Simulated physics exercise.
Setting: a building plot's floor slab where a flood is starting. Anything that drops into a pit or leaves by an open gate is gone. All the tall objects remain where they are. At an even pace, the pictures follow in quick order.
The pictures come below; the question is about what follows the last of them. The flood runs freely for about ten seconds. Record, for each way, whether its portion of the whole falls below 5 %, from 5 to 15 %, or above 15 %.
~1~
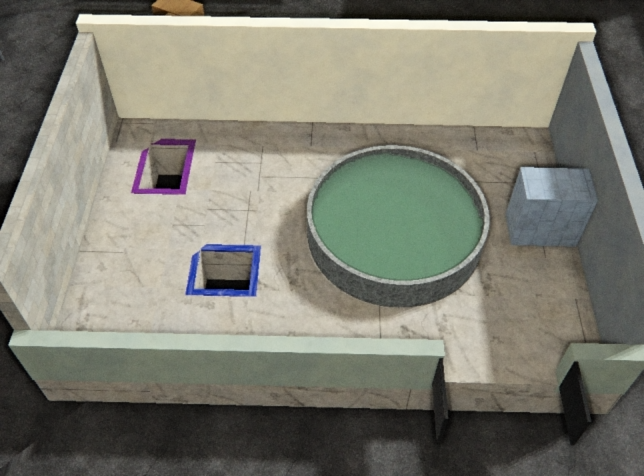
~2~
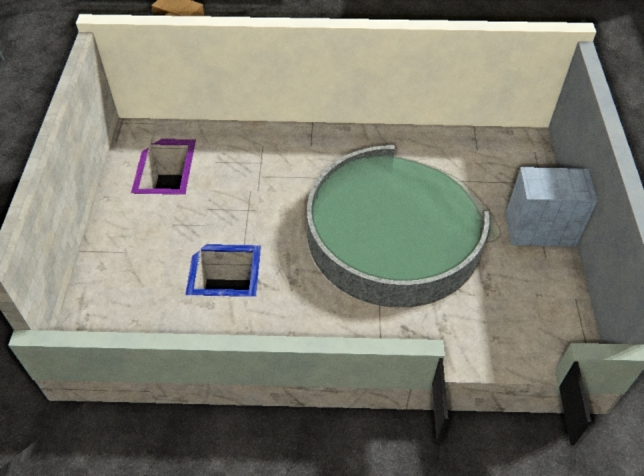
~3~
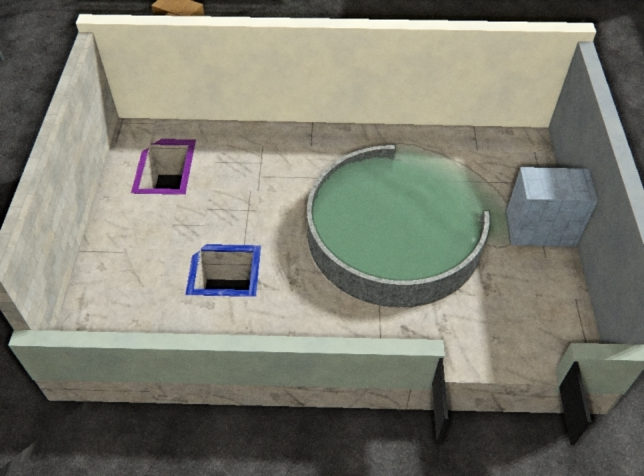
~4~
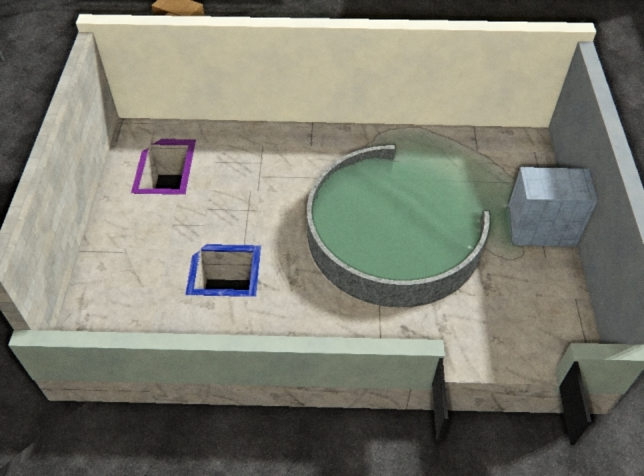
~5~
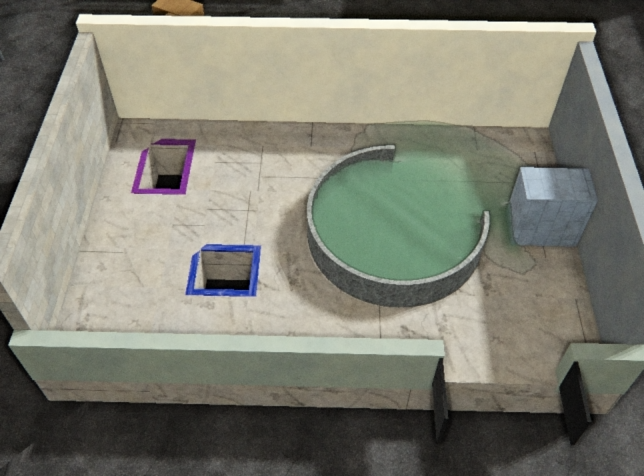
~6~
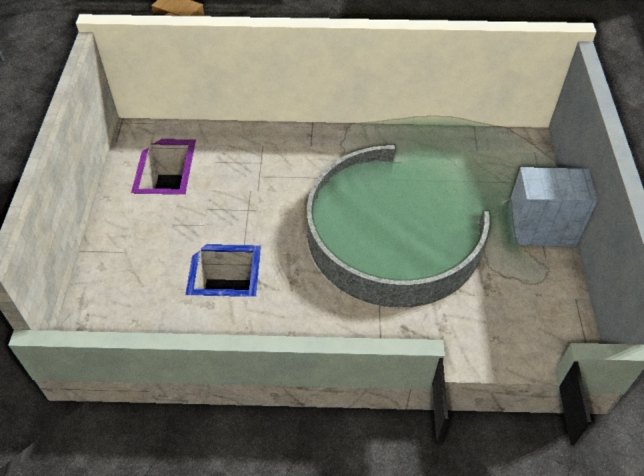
Gate: Inside five to fifteen per cent. Purple pit: Inside five to fifteen per cent. Blue pit: Short of five per cent.
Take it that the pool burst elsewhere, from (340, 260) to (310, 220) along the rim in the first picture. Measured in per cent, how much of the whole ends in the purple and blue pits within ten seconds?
The purple pit takes 12 per cent and the blue pit 25 per cent.
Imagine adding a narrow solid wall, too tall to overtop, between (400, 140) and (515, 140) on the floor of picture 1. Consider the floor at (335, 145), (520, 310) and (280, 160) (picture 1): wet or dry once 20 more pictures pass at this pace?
Running through them in order, the first comes out taken by the flood, the second taken by the flood and the last taken by the flood.
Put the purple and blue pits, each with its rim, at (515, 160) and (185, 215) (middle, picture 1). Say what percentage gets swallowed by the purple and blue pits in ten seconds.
Per cent by pit - purple: 70 / blue: 2.
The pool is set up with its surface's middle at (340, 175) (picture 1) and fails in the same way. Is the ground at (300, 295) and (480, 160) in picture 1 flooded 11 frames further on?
First spot not reached, second spot swamped.
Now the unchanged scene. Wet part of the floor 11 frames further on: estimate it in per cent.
My estimate is roughly 30 percent.
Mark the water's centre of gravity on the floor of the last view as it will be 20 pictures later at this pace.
About (450, 195).
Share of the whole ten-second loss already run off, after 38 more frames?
My guess would be around 40 percent.
A moment on, water covers 25 % of the floor; the gate 0 %, the purple pit 0 %, the blue pit 0 %.
Next, water covers 30 % of the floor; the gate 0 %, the purple pit 0 %, the blue pit 0 %.
Then, water covers 45 % of the floor; the gate 1 %, the purple pit 0 %, the blue pit 0 %.
Later, water covers 65 % of the floor; the gate 3 %, the purple pit 5 %, the blue pit 0 %.
In the end, water covers 85 % of the floor; the gate 8 %, the purple pit 12 %, the blue pit 2 %.
